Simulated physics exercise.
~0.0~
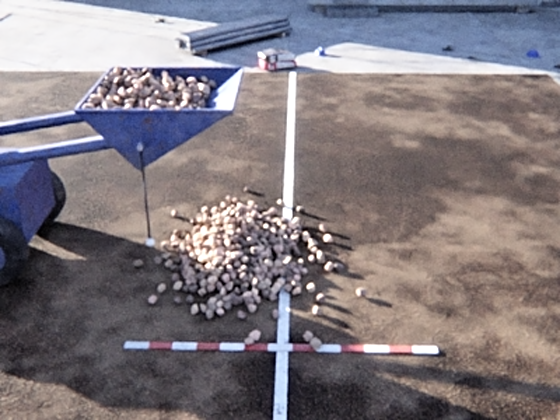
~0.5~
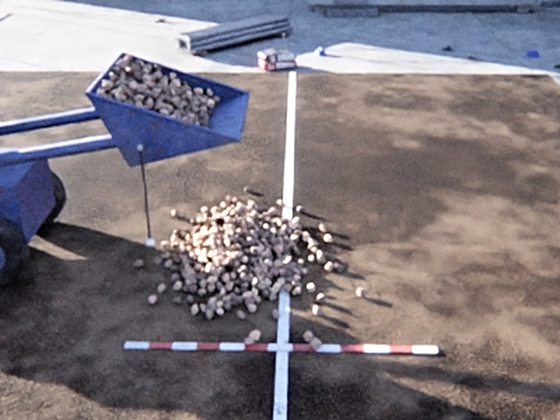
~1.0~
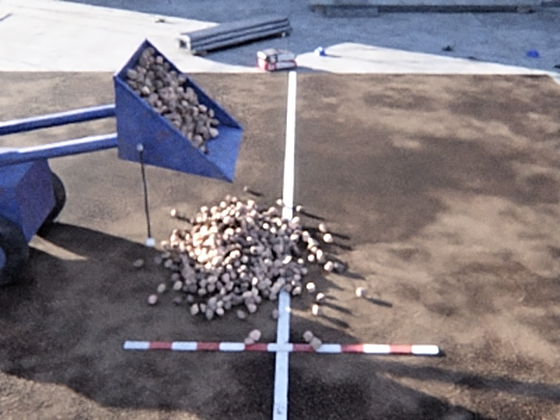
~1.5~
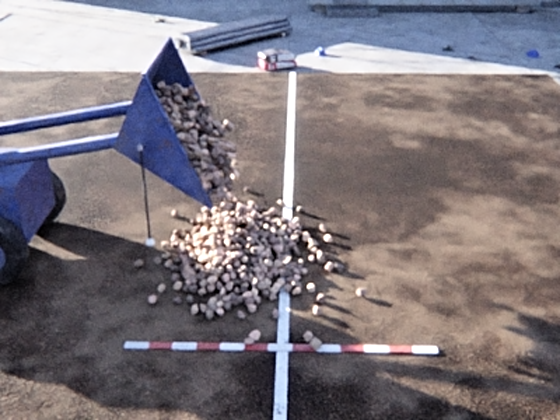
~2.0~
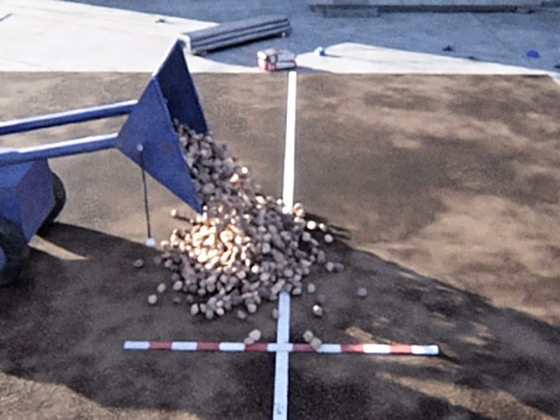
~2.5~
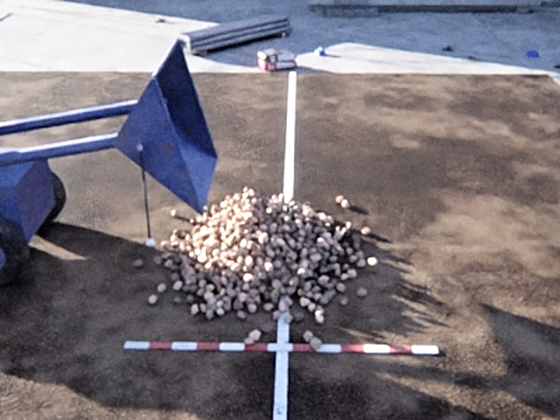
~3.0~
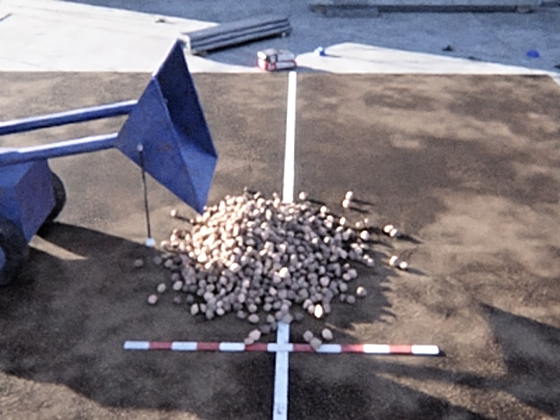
A blue loader's bucket full of pale, rounded stones tips forward and pours them onto a loose pile on brown ground, then stays tilted and empty as the pile widens, some stones rolling right, beyond the white line.
